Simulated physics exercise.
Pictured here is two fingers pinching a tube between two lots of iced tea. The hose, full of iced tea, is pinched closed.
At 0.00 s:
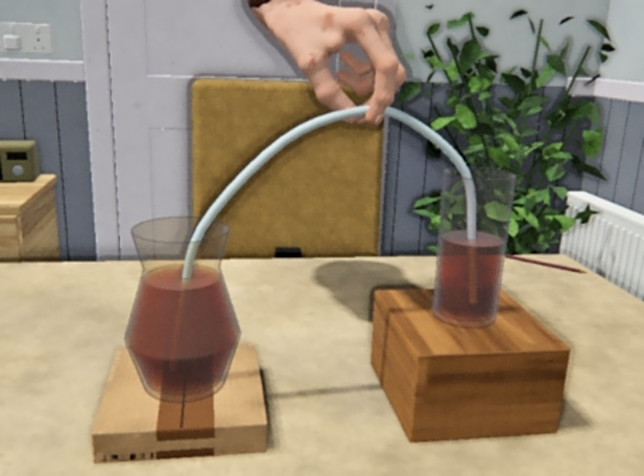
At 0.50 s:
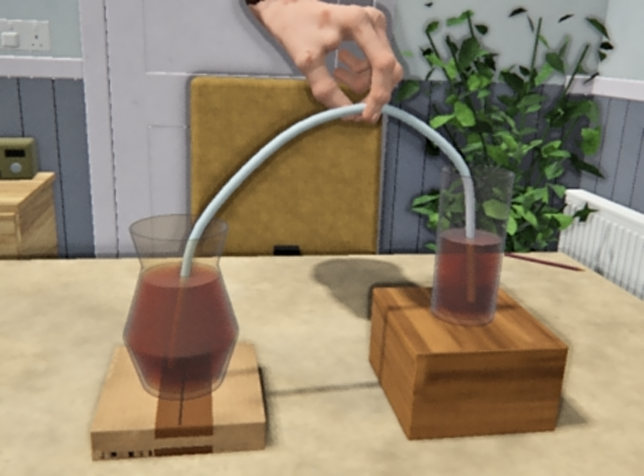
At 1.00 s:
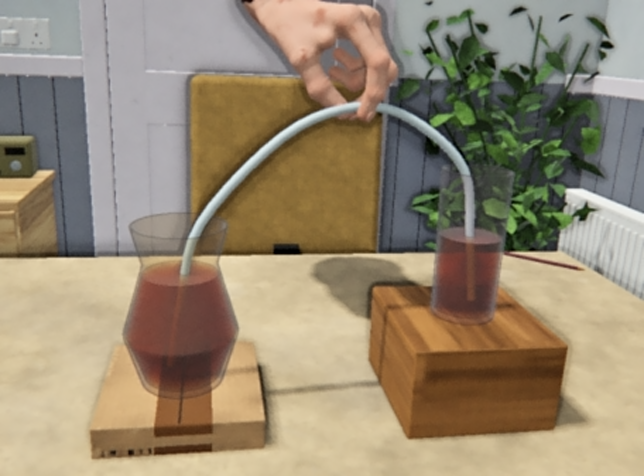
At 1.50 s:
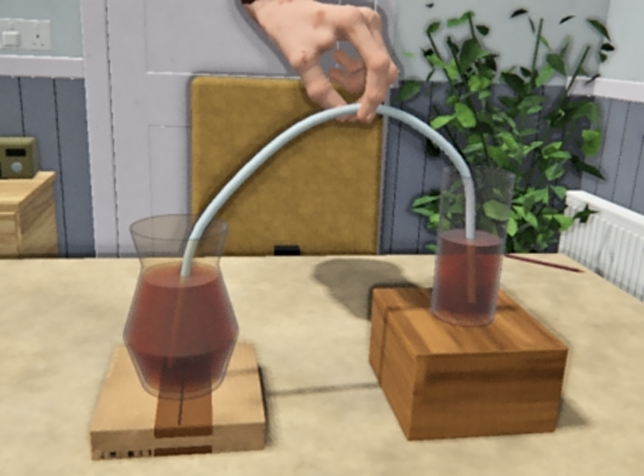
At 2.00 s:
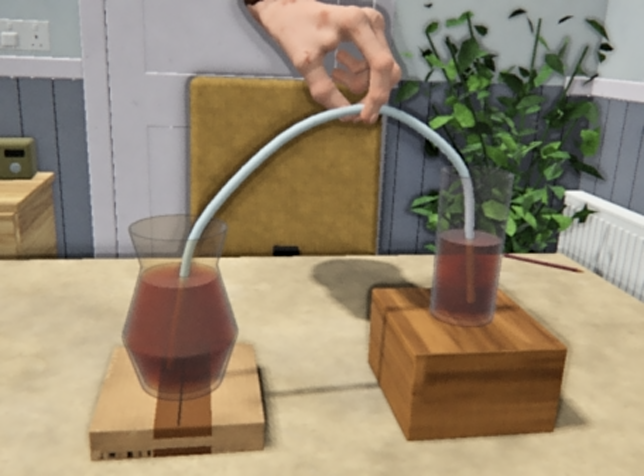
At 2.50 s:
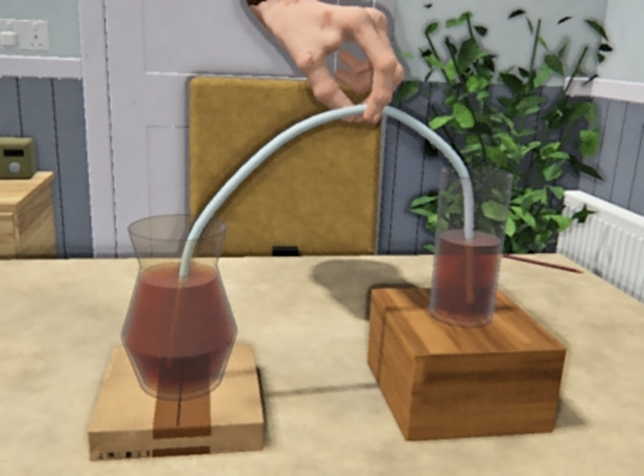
On a pale tabletop in a room with a leafy plant and a mustard chair behind, a hand pinches the top of an arched tube linking a vase of reddish-brown liquid on the left and a tall glass on a higher wooden block. The fingers stay closed, and both liquid levels remain unchanged throughout.
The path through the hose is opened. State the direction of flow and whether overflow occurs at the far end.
Answer. Flow: Towards the left; taker: No overflow occurs.
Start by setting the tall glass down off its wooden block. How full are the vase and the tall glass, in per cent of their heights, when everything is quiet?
Once things settle, the first sits at 55 percent and the second at 80 percent.
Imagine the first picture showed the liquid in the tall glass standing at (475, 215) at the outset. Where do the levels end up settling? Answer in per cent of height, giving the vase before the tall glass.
When things settle, they stand at 85 and 45 per cent of their heights.
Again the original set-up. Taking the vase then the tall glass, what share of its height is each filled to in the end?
Near 80 in a hundred for the first, near 40 in a hundred for the second.
By 8.0 s, the vase is about three quarters full; the tall glass is about half full.
By 45.0 s, the vase is about three quarters full; the tall glass is about a third full; the two surfaces are level.
